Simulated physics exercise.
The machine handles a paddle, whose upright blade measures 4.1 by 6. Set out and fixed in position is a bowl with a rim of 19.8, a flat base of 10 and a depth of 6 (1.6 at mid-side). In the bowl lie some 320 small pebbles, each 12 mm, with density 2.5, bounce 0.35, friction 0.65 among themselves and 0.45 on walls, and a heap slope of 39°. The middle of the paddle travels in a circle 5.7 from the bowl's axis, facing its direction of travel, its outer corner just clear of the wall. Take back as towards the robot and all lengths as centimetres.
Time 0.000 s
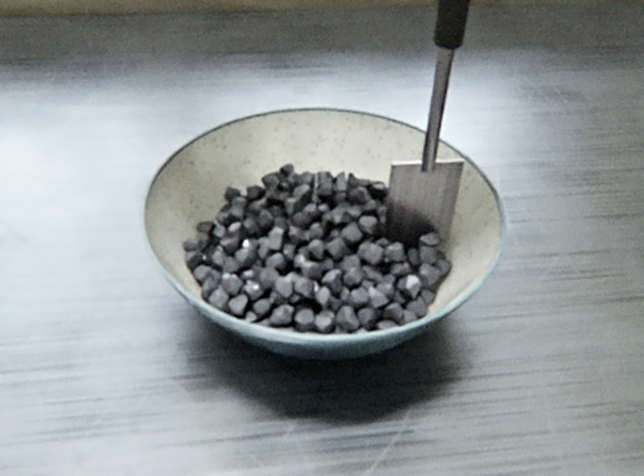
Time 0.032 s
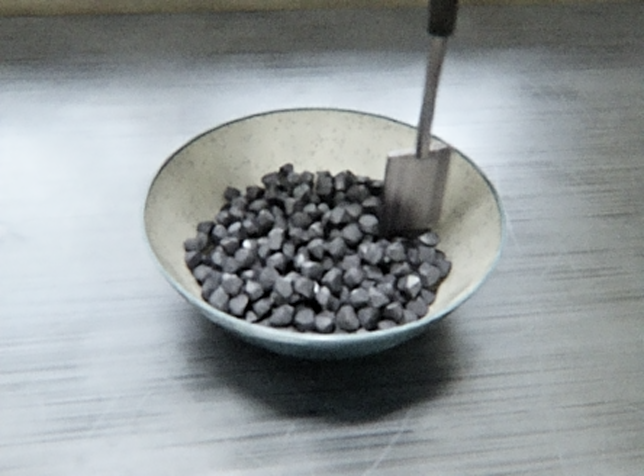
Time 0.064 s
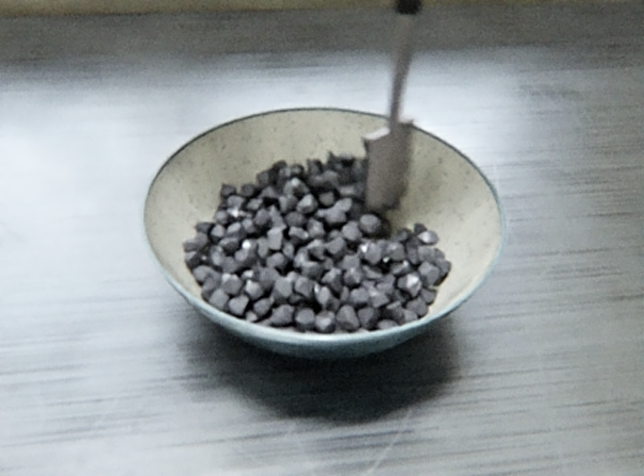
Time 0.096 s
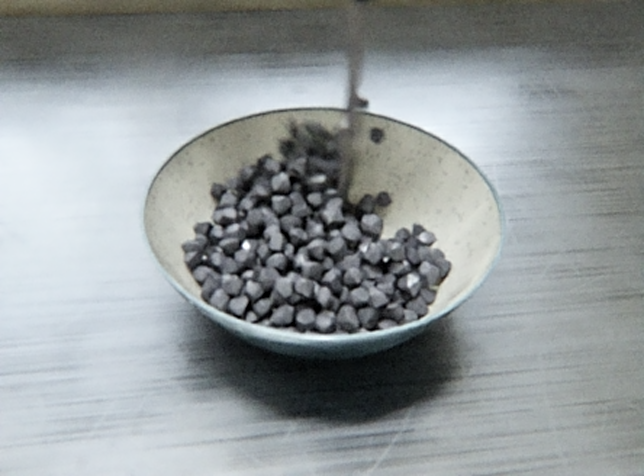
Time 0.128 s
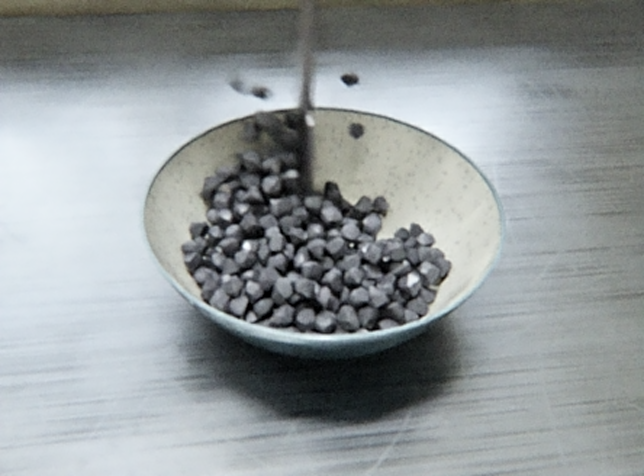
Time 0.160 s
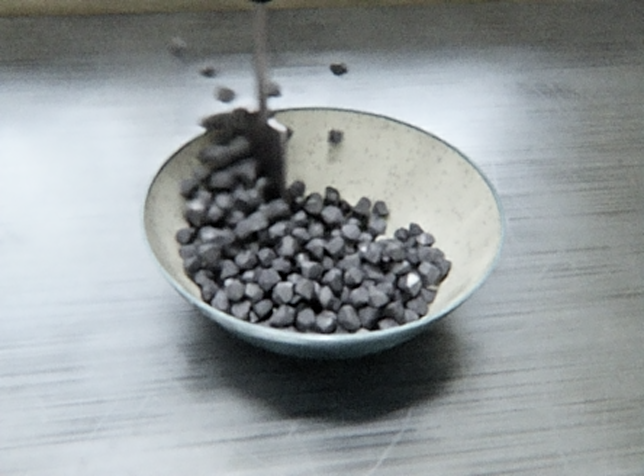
A flat metal paddle swept around the back of a pale bowl from right to left, pushing dark grey pebbles into a heap on the left and flinging a few above the rim.
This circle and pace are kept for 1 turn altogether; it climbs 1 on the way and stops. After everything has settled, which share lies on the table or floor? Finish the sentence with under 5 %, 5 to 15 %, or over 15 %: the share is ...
The share is over 15 %.
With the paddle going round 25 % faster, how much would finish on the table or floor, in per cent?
Estimated share: Near 30 %.
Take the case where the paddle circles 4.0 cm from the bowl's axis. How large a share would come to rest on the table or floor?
That would give close to 15 per cent.
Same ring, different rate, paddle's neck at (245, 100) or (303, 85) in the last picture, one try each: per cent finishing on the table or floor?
Some 25 and 20 %.
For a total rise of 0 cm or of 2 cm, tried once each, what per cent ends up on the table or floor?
Roughly 30 and 10 per cent.
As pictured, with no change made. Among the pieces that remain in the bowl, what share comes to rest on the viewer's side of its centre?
About 40 per cent.
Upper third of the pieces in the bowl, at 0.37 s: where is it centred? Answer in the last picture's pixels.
Centre estimate: (408, 265).
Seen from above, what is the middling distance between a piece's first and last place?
About 4 centimetres.
By 0.26 s, 210° round, highest piece 10 above the table; 298 in the bowl, 3 on the table or floor, 24 in flight or on the tool.
By 0.37 s, 298° round, highest piece 9 above the table; 270 in the bowl, 21 on the table or floor, 34 in flight or on the tool.
By 0.62 s, 0° round, highest piece 7 above the table; 250 in the bowl, 75 on the table or floor.
By 1.32 s, 0° round, highest piece 7 above the table; 250 in the bowl, 75 on the table or floor.
Final count, 250 in the bowl, 75 on the table or floor. That is 23 % on the table or floor.
